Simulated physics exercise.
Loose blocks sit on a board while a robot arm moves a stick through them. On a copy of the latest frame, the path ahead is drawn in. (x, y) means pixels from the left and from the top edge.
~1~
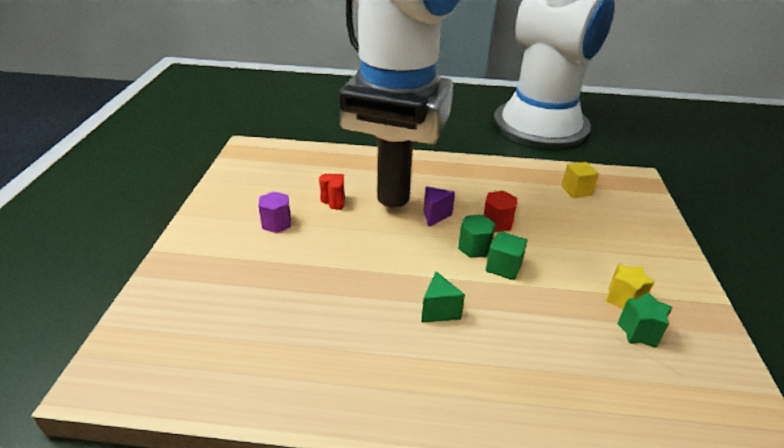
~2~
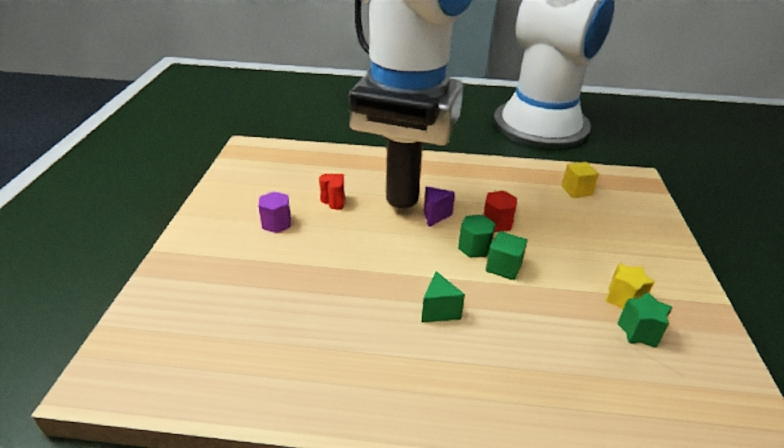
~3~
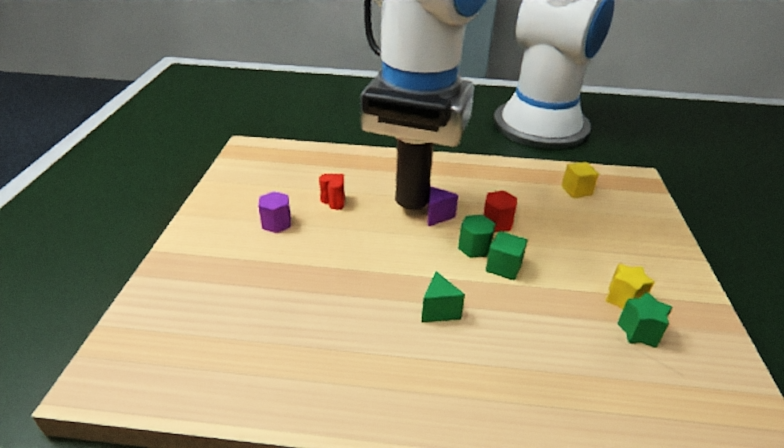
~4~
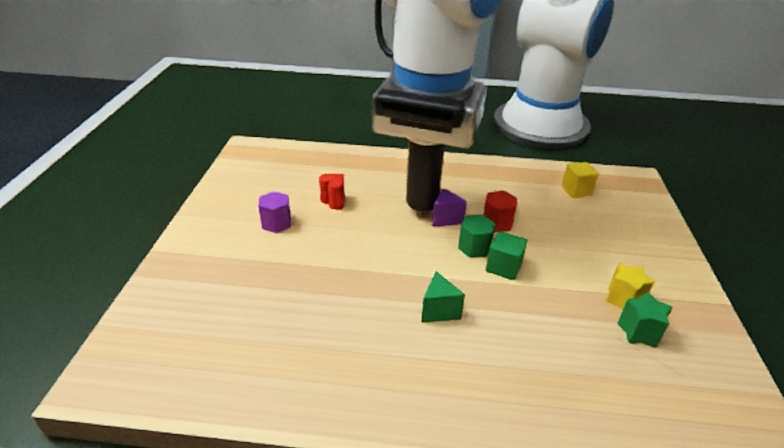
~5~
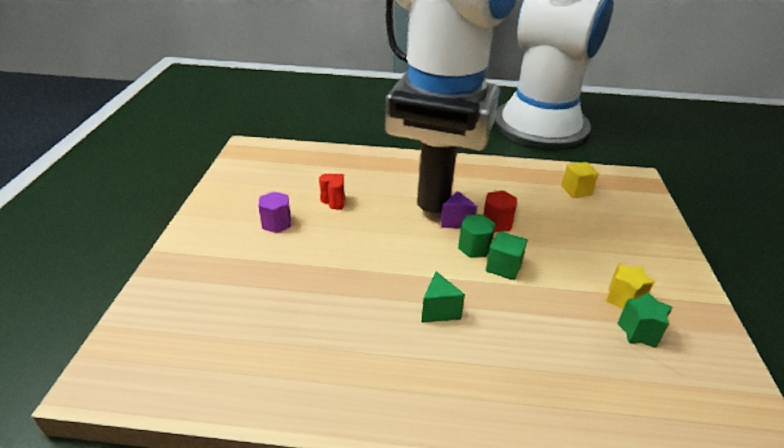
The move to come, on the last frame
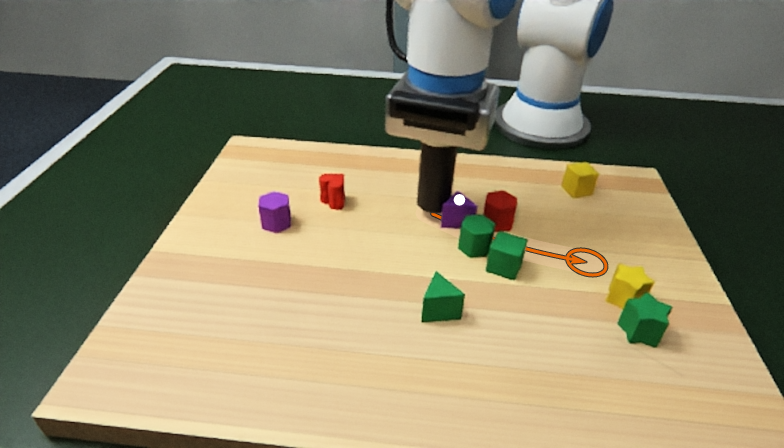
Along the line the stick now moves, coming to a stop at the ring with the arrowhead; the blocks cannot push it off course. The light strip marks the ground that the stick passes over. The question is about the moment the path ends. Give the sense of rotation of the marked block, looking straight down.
It makes a clockwise turn.
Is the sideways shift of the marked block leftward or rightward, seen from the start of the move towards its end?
It is pushed towards the right-hand side.
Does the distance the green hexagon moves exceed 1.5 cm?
Yes, I think so.
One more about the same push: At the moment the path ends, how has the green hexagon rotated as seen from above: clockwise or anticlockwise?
It spins clockwise.
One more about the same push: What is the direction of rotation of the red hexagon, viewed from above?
Anticlockwise.
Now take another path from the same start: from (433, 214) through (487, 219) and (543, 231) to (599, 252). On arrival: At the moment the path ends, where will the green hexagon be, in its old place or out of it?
The answer is that it remains undisturbed.
Drawn move, from (433, 214) by way of (478, 233) and (530, 250) to (587, 262); the dot is on the purple triangle.
What follows on the original path. One third of the way, stick (480, 224); purple triangle (509, 222), turned 20° clockwise; green hexagon (487, 232), turned 30° clockwise; red hexagon (510, 199), turned 30° anticlockwise; green square piece (515, 248).
Two thirds of the way, stick (533, 240); purple triangle (564, 239), turned 15° clockwise; green hexagon (487, 234), turned 35° clockwise; red hexagon (516, 199), turned 55° anticlockwise; green square piece (517, 249).
At the end, stick (590, 252); purple triangle (622, 255), turned 30° clockwise; green hexagon (487, 234), turned 35° clockwise; red hexagon (516, 199), turned 55° anticlockwise; green square piece (517, 249).
